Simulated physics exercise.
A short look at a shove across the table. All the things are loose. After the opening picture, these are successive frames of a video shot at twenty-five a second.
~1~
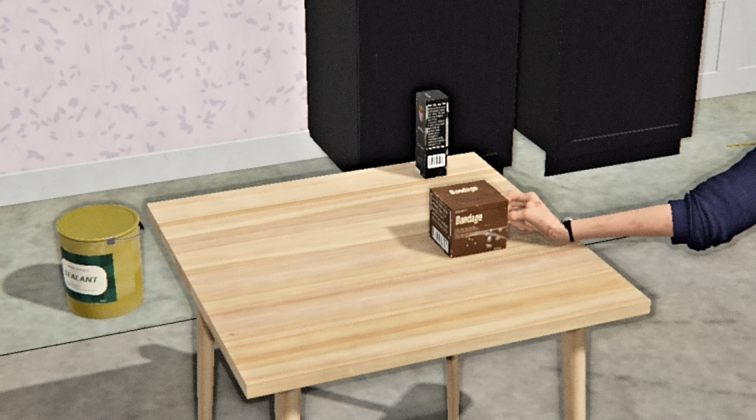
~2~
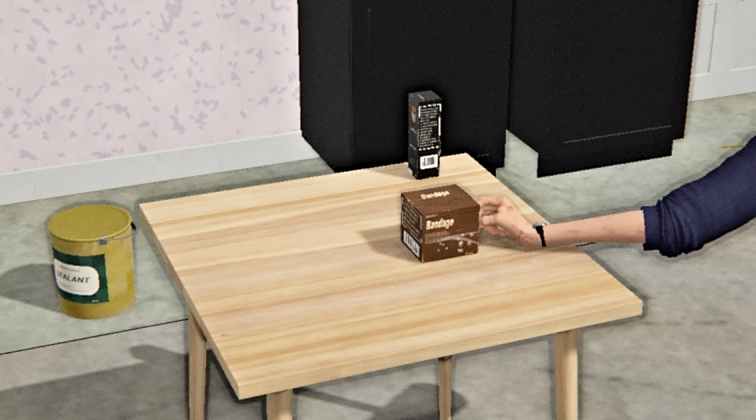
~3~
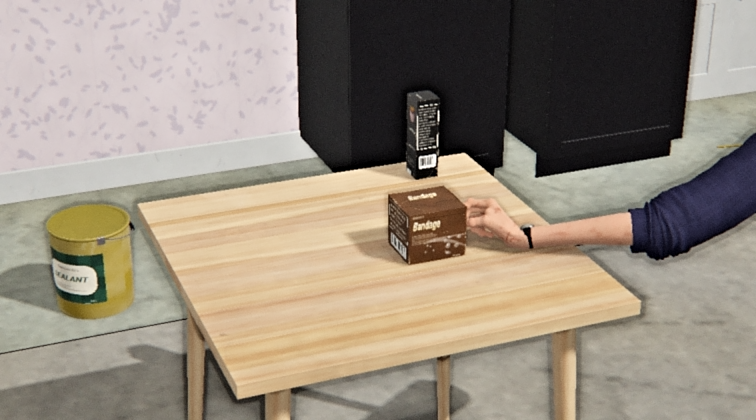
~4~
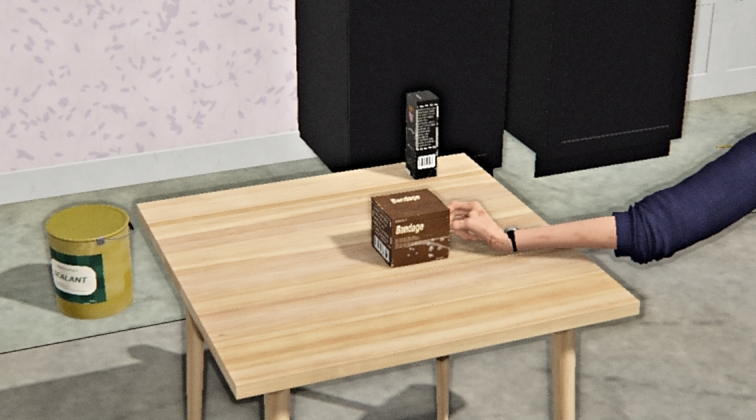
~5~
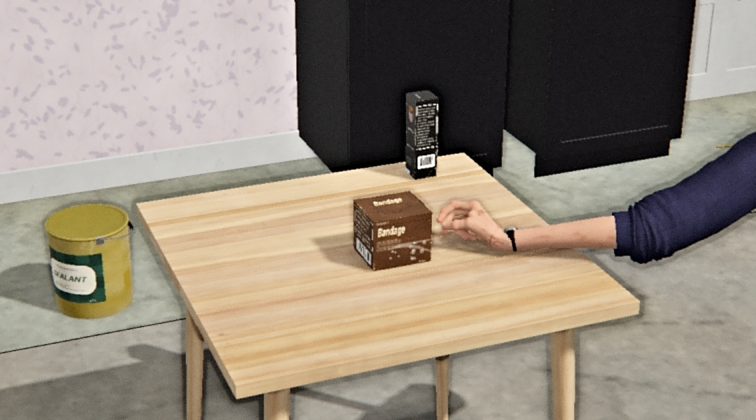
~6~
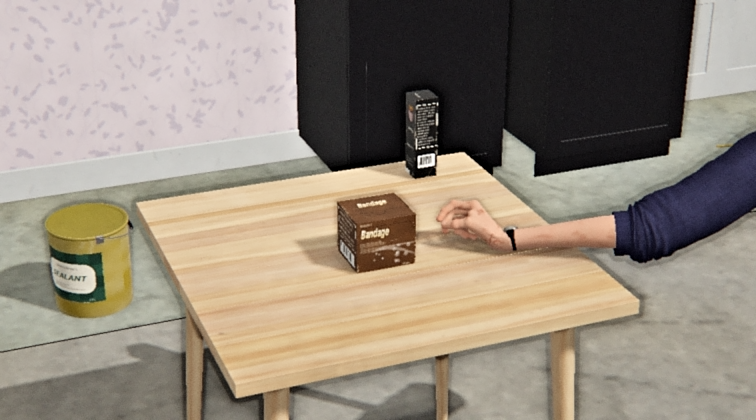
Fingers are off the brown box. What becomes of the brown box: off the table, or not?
The brown box stays on the table.
Then, 0.10 s later than the last frame, brown box moved about its own width near (344, 238).
Then, 0.30 s later than the last frame, brown box moved well along near (311, 244).
When it is over, moved from the start, brown box. End places, in pixels of the last picture, brown box near (310, 244).
